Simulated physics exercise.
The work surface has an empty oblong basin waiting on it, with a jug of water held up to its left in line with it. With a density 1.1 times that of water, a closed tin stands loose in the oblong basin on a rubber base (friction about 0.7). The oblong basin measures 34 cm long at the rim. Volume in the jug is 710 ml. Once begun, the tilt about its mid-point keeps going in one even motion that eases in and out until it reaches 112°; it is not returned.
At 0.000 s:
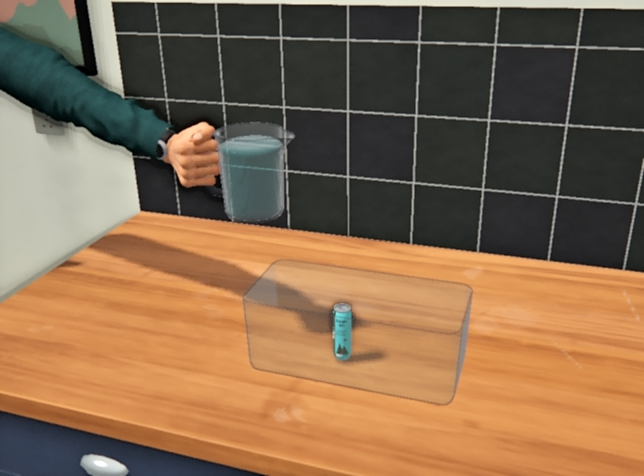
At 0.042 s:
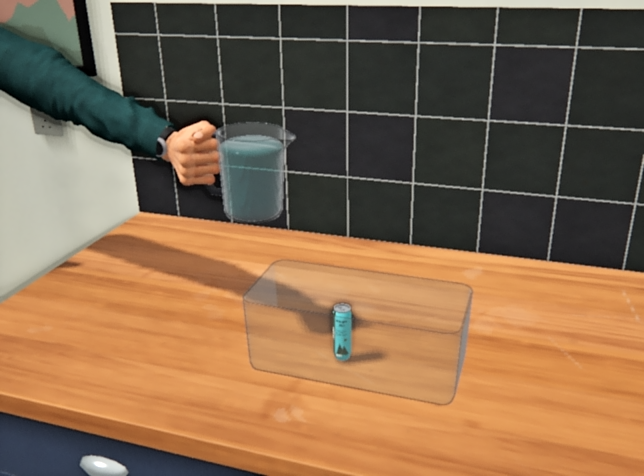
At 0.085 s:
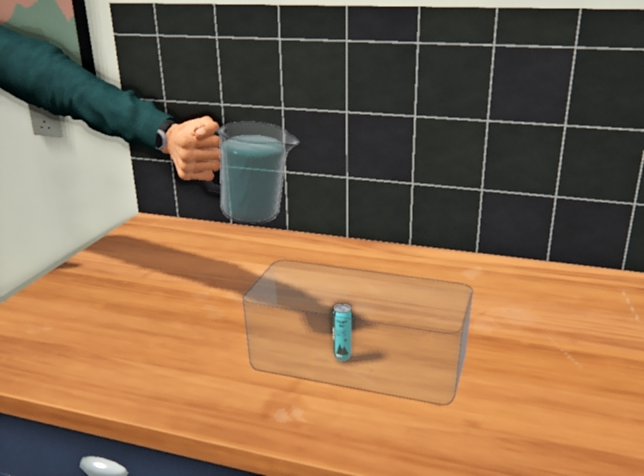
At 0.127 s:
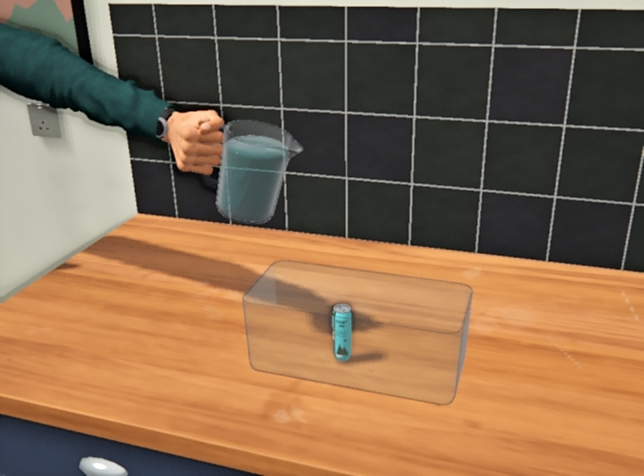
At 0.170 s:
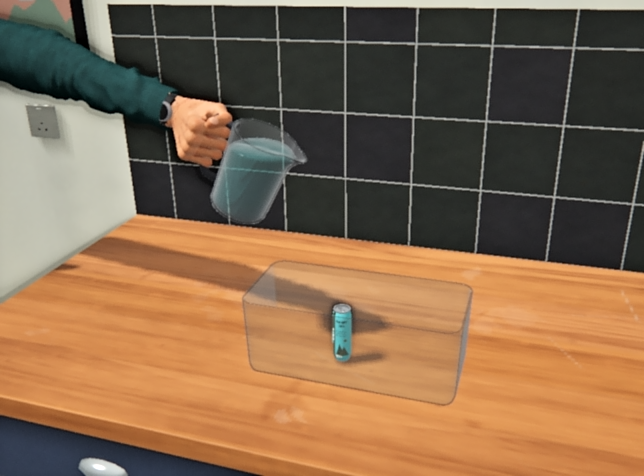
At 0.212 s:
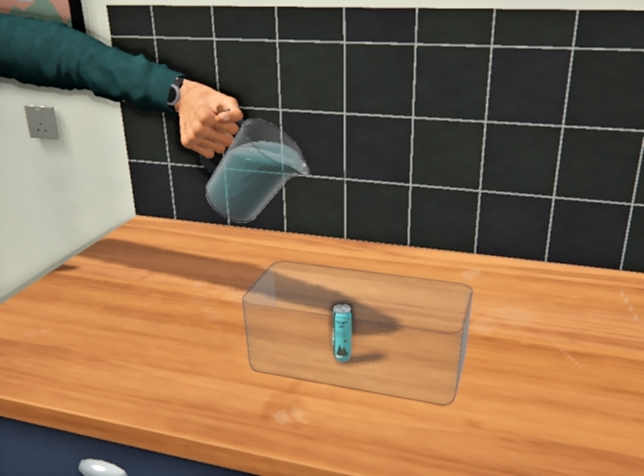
At first, a hand in a dark green sleeve holds a jug of water upright above a wooden counter, to the left of a clear oblong basin with a small teal tin standing inside. The hand then tilts the jug gradually to the right, ending at a marked slant, while the basin and tin stay still.
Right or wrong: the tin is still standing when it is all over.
Wrong, it has gone over.
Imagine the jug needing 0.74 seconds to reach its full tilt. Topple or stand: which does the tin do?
Then the tin tumbles.
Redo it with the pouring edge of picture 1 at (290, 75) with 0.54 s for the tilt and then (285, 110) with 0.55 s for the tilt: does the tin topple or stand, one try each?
Run one: It does not tip. Run two: It tumbles.
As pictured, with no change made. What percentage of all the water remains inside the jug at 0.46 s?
Fraction remaining: Approx. 52 per cent.
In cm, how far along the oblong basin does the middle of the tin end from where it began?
Shift of tin centre: Approx. 13.0 cm.
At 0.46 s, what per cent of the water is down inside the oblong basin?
At that time the basin holds about 14 per cent of the liquid.
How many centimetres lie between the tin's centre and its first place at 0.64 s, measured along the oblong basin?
Roughly 1 cm.
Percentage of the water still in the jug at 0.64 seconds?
I'd estimate some 10 per cent.
After 0.46 s the tilt is 106° and 52 per cent is still to pour; the tin stands where it began.
After 0.64 s the tilt is 112° and 11 per cent is still to pour; the tin stands 1 cm from where it began.
After 0.83 s the tilt is 112° and 1 per cent is still to pour; the tin leans 47°.
After 1.04 s the tilt is 112° and 0 per cent is still to pour; the tin lies on its side.
In the end the tin lies on its side.
